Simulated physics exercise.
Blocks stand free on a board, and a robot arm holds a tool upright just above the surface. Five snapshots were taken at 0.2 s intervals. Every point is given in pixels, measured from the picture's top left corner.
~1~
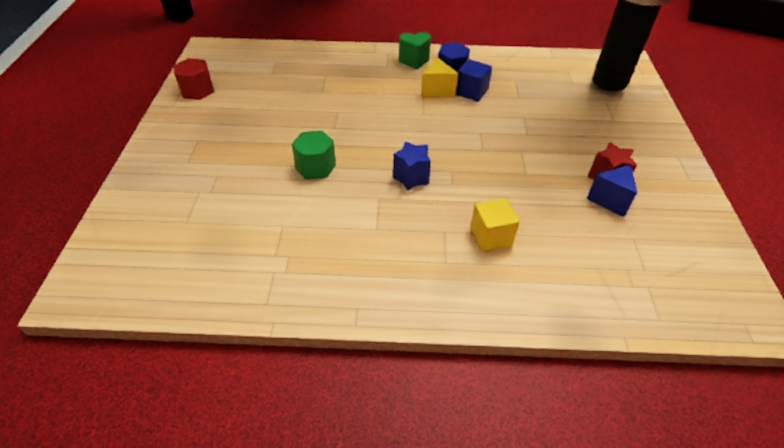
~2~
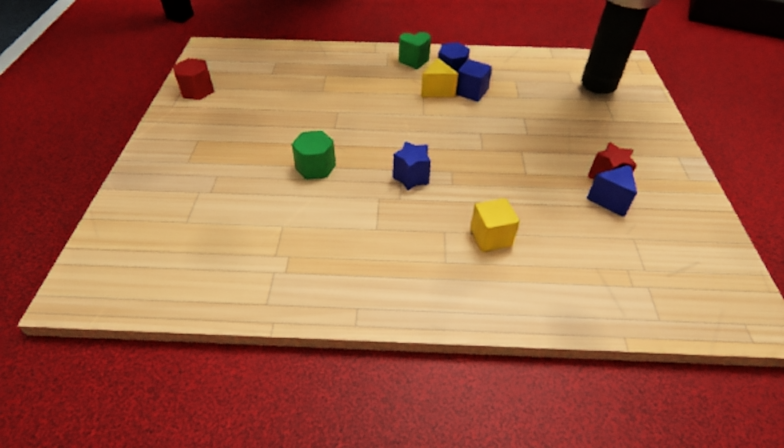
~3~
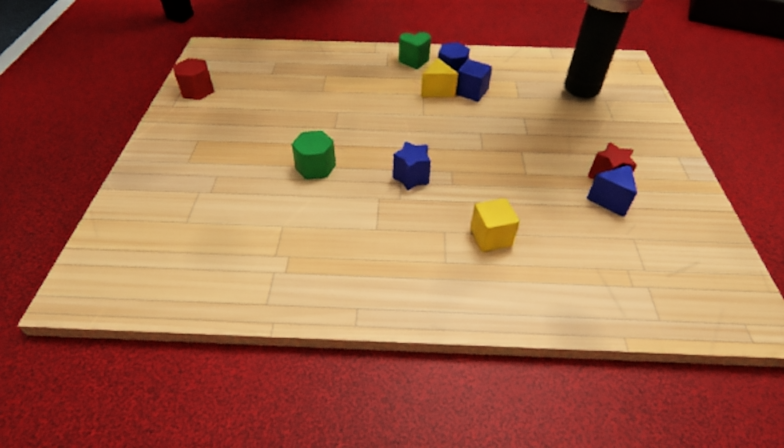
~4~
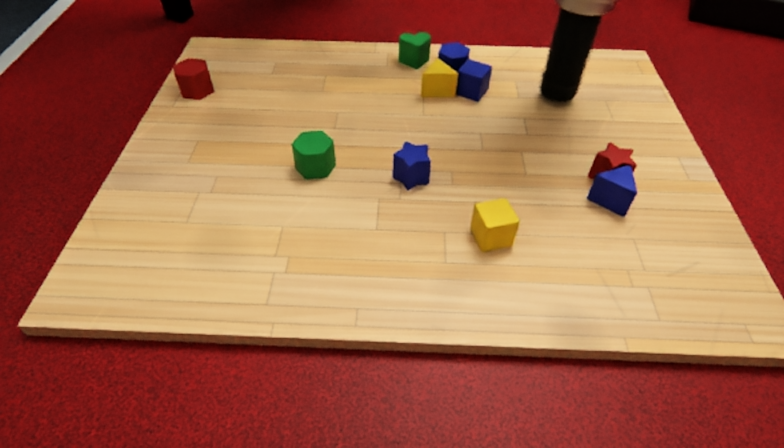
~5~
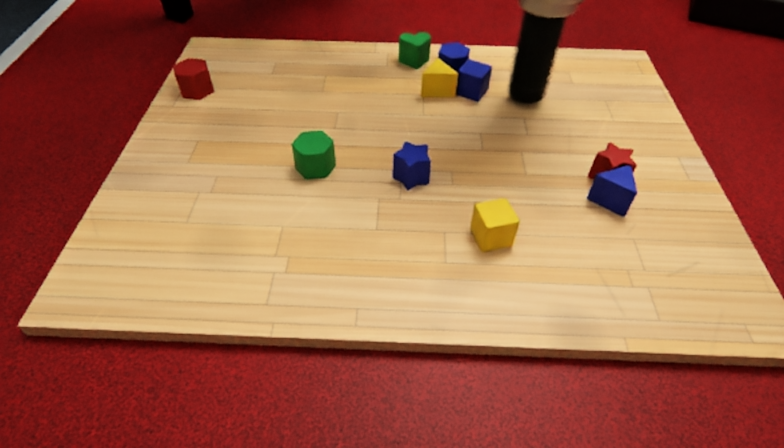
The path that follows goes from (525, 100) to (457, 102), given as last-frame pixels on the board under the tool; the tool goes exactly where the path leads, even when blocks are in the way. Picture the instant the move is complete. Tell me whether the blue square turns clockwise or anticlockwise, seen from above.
Answer: With the clock.
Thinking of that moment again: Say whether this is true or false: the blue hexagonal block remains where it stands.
That claim is false.
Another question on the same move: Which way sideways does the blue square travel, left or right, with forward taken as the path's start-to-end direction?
Well, taking the path from its start to its end as straight ahead, the blue square moves to the right.
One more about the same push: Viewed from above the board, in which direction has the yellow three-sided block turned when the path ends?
Rotation: Clockwise.
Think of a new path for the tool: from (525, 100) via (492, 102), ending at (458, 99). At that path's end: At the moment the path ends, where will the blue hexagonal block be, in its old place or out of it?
In the end it has been moved.
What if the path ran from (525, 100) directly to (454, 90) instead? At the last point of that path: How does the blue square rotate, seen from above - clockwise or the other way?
Top view: Counterclockwise.
The first path, step by step. Halfway along, tool at (491, 95); yellow three-sided block at (437, 67); blue square at (466, 66), turned 20° clockwise.
At the end, tool at (457, 96); yellow three-sided block at (425, 67), turned 20° clockwise; blue hexagonal block at (448, 46); blue square at (448, 61), turned 50° clockwise.
